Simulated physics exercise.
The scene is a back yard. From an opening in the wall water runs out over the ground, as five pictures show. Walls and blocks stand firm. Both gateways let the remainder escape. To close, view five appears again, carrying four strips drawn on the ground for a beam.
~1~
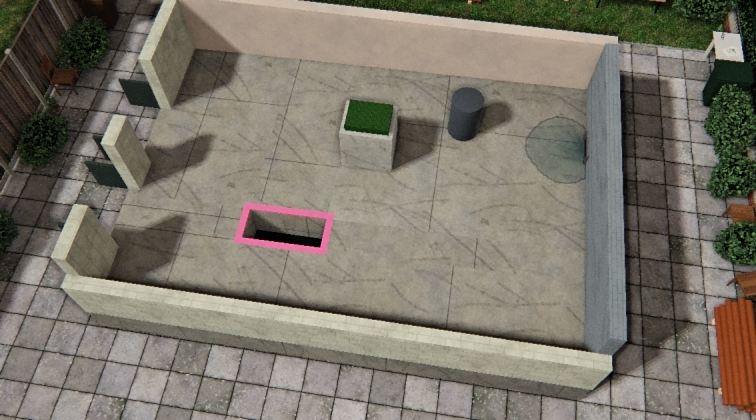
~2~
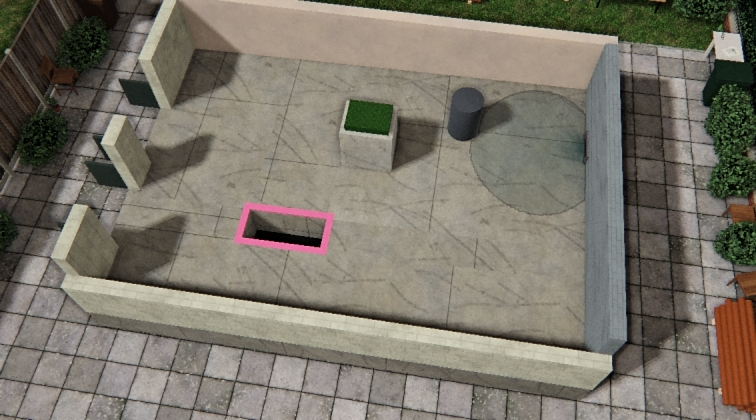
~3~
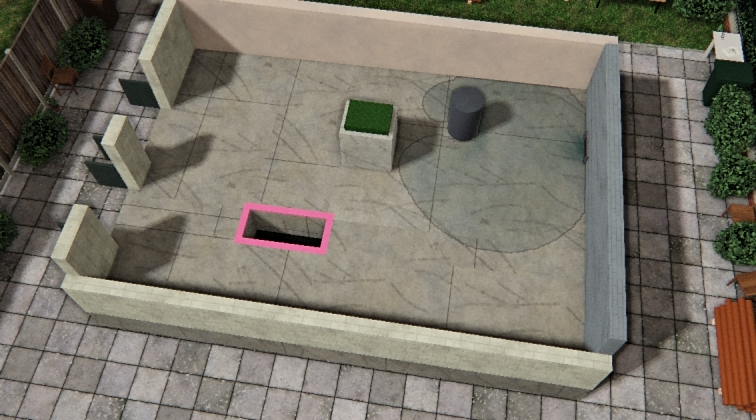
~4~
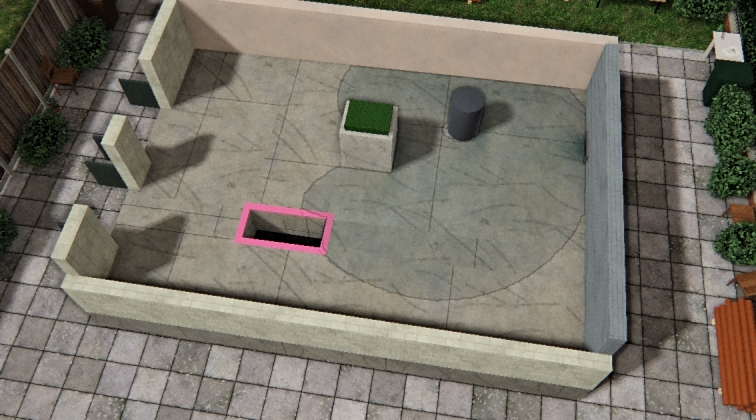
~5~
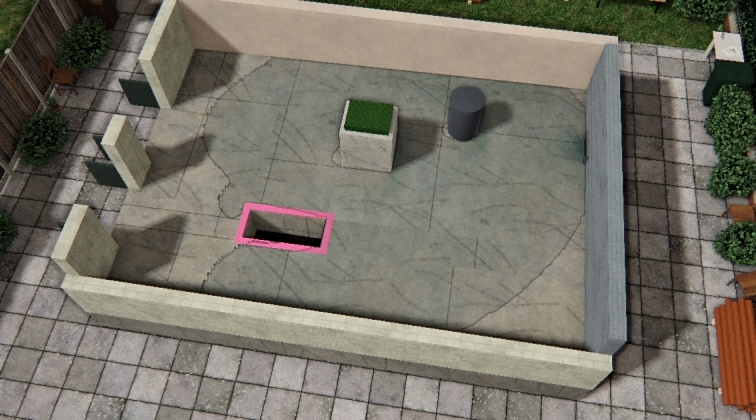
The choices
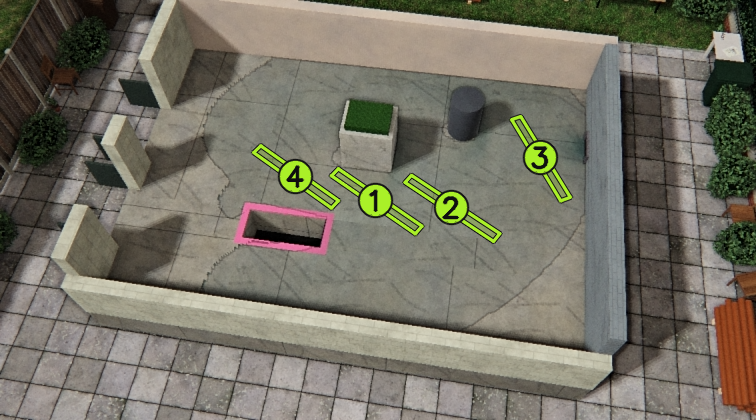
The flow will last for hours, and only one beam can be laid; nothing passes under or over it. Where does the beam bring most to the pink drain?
4.
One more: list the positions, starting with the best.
4, 2, 3, 1.
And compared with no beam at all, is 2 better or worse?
It is worse.
On the marked copy, 1 from (334, 172) to (418, 229); 2 from (408, 178) to (496, 237); 3 from (516, 118) to (565, 199); 4 from (257, 149) to (334, 204).
Choosing 1, about 3 % of the stream goes into the pink drain, about 96 % out by the gates.
Choosing 2, about 14 % of the stream goes into the pink drain, about 86 % out by the gates.
Choosing 3, about 7 % of the stream goes into the pink drain, about 93 % out by the gates.
Choosing 4, about 21 % of the stream goes into the pink drain, about 78 % out by the gates.
